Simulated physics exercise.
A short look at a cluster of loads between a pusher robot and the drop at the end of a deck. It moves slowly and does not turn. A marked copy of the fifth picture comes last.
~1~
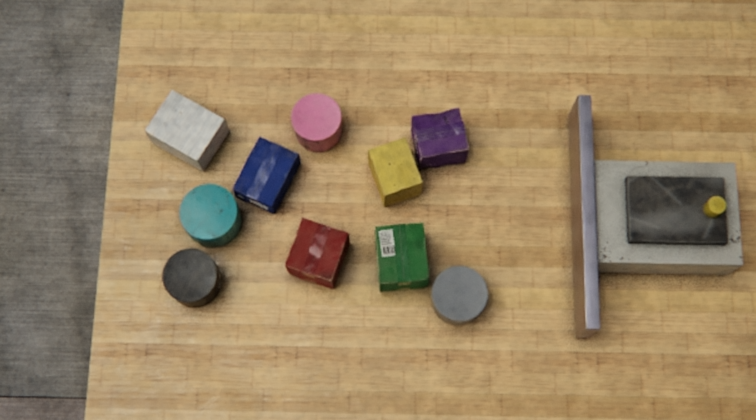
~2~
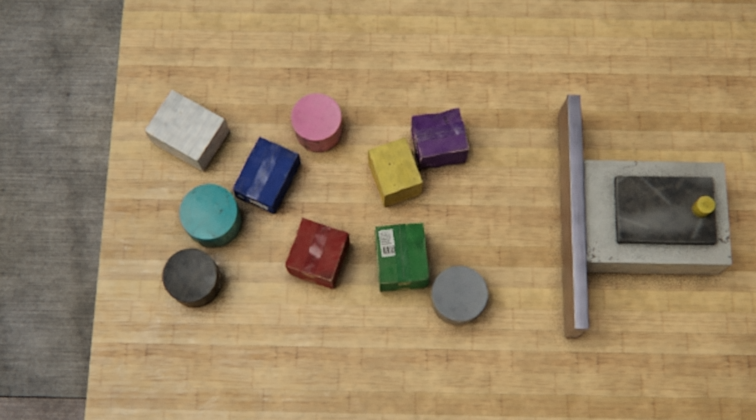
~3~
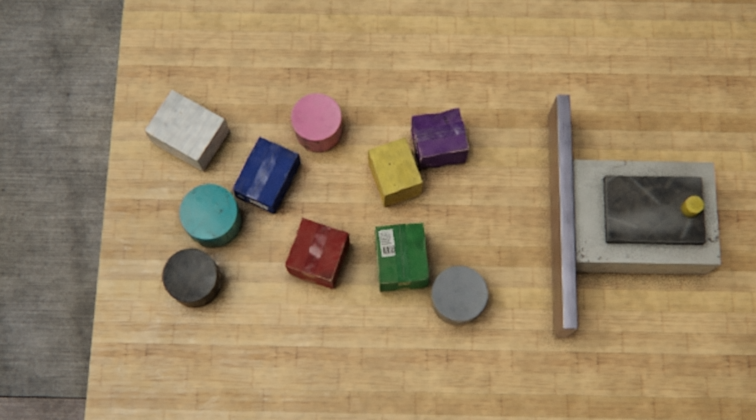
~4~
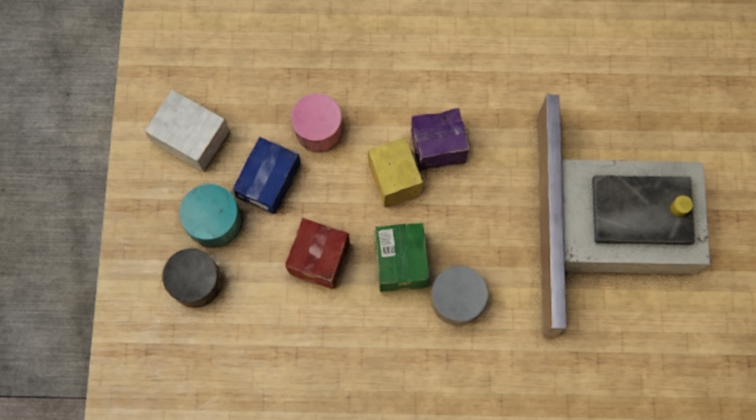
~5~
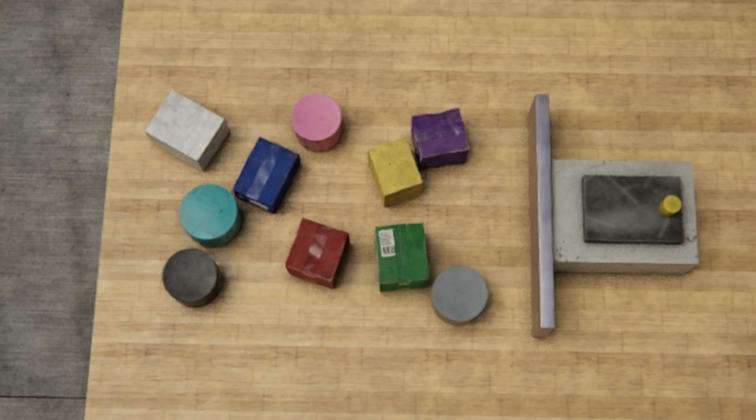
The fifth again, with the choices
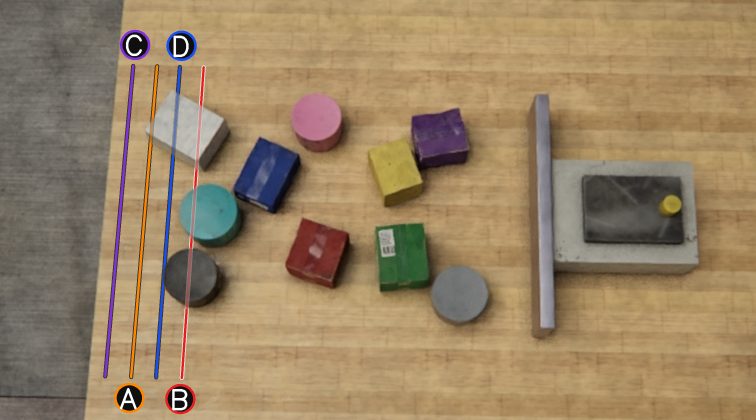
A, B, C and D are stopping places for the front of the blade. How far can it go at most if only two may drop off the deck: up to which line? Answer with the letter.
No third one falls up to B.
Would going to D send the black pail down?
By then, yes.
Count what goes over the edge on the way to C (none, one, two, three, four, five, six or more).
Six or more.
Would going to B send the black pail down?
No.
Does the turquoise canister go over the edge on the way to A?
By then, yes.
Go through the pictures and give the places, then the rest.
The first frame shows purple box (439, 140); white crate (188, 131); black pail (193, 279).
The second frame shows robot (658, 210); grey pail (458, 296).
The third frame shows robot (646, 209); green parcel (402, 258).
The fourth frame shows robot (636, 209); blue parcel (267, 176).
The fifth frame shows robot (625, 209); turquoise canister (212, 216); purple box (439, 140); white crate (188, 131).
On the marked copy, A at (145, 215); B at (193, 216); C at (120, 215); D at (168, 216).
With B. Early on, robot (496, 207); grey pail (380, 320); purple box (386, 134).
Further on, robot (370, 204); white crate (157, 134); turquoise canister (163, 224).
At the end, robot (269, 202); white crate over the edge; turquoise canister over the edge; two fallen.
As for the rest, A drops six; C drops nine; D drops six.
